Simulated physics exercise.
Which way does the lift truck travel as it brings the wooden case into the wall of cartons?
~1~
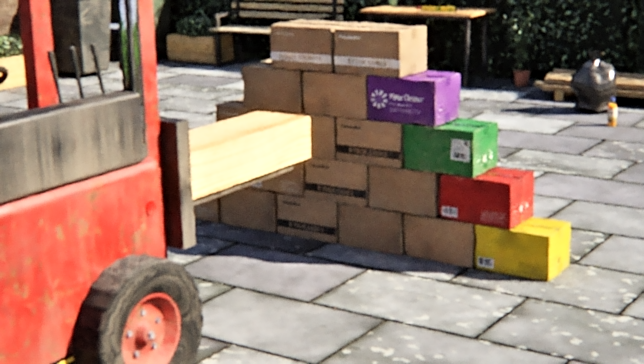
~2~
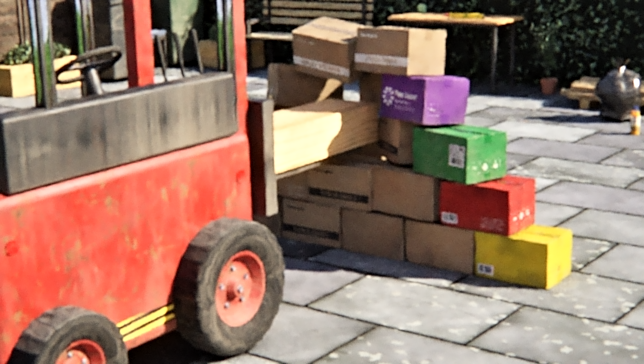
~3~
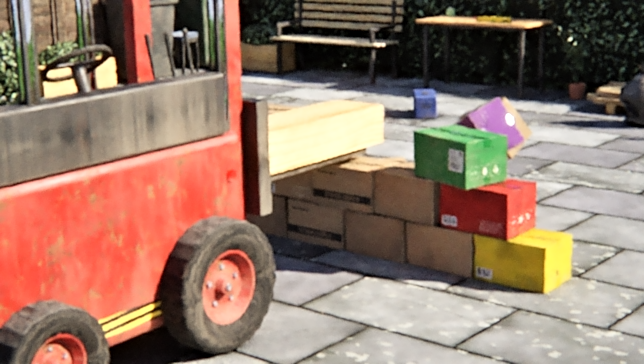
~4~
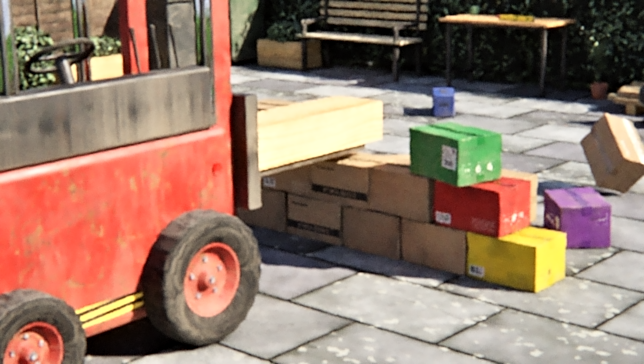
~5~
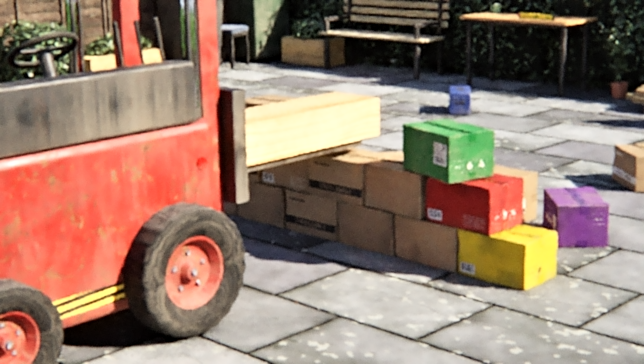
The lift truck moves to the right, driving the case into the stacked cartons.
